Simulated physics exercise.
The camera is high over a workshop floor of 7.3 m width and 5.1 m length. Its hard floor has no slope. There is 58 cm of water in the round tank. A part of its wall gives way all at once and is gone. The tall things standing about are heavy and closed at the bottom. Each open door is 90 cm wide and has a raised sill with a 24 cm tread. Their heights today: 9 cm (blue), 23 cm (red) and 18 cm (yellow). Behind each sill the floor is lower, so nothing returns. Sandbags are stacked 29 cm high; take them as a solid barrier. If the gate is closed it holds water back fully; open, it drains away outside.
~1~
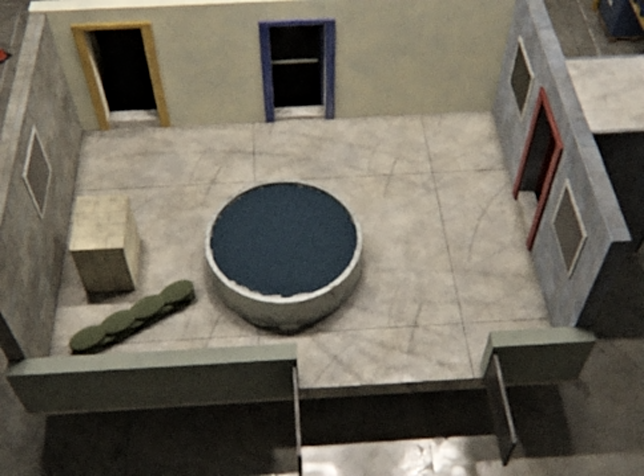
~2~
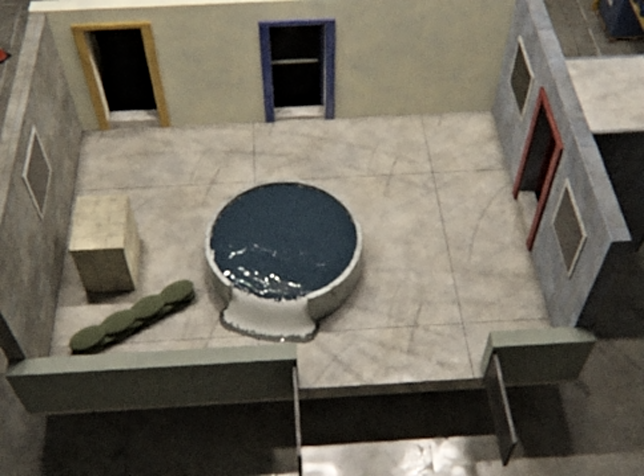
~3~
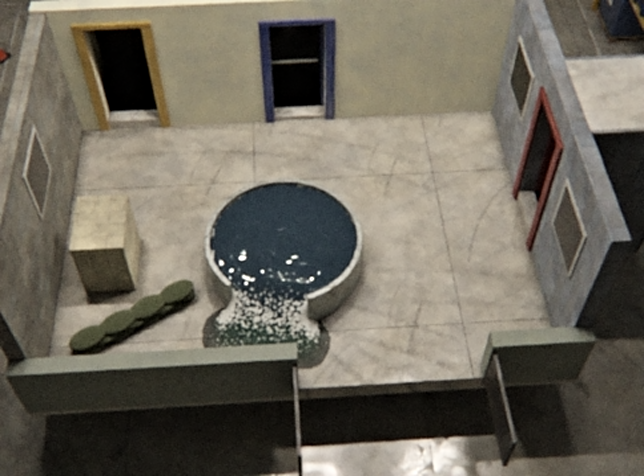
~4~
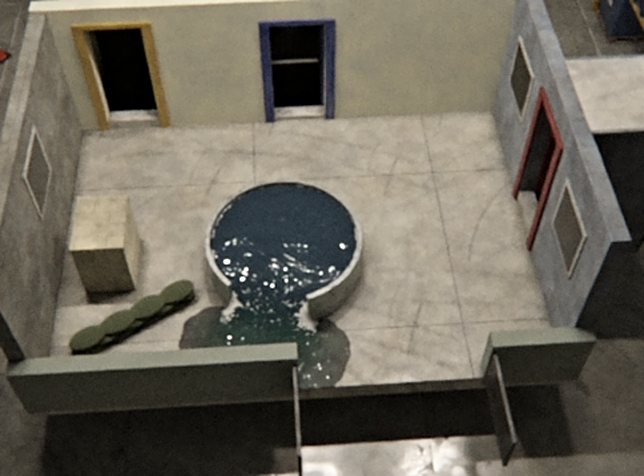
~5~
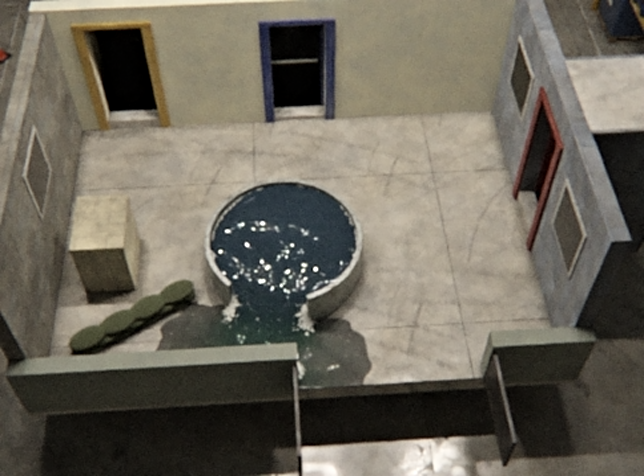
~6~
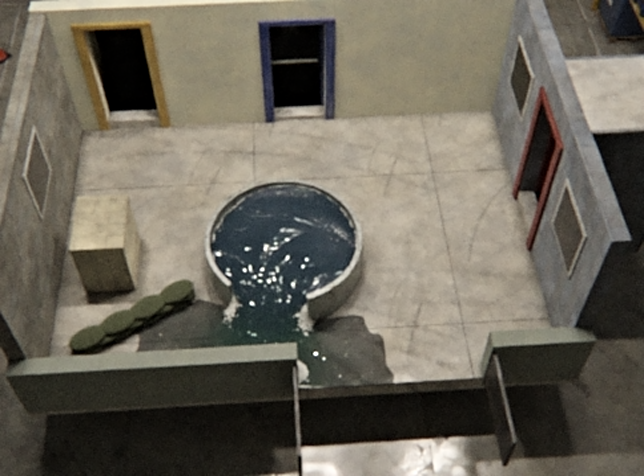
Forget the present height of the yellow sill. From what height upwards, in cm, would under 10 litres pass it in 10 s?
About 11.5 cm.
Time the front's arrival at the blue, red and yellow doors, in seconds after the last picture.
Arrival: Blue 5.0 s, red 3.8 s, yellow 3.0 s.
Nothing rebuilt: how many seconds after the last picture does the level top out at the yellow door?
Near 3.5 s.
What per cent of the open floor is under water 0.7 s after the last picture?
Near 10 per cent is wet.
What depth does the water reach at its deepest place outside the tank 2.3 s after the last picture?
About 39 cm.
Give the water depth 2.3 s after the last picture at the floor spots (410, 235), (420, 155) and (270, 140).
Roughly 0, 0 and 0 cm, in turn.
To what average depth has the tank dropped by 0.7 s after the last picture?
About 38 cm.
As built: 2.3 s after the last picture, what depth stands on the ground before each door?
In cm: Blue 0, red 0, yellow 0.
Then, 0.7 s after the last picture water covers 10 % of the floor, deepest (44 cm) near (264, 375); it has not reached the yellow door.
Then, 2.3 s after the last picture water covers 30 % of the floor, deepest (39 cm) near (44, 388); it has not reached the yellow door.
Then, 9.3 s after the last picture water covers 85 % of the floor, deepest (10 cm) near (264, 375); 6 cm at the yellow door, 0 litres in over its 18 cm sill.
At the yellow door as built, the water peaked near 14 cm, 3.3 s after the last picture.
Run again over the same 10 s with other heights there, 14 litres in over 10.5 cm, 7 litres over 12.5 cm. The limit of 10 litres is kept from about 11.5 cm up.
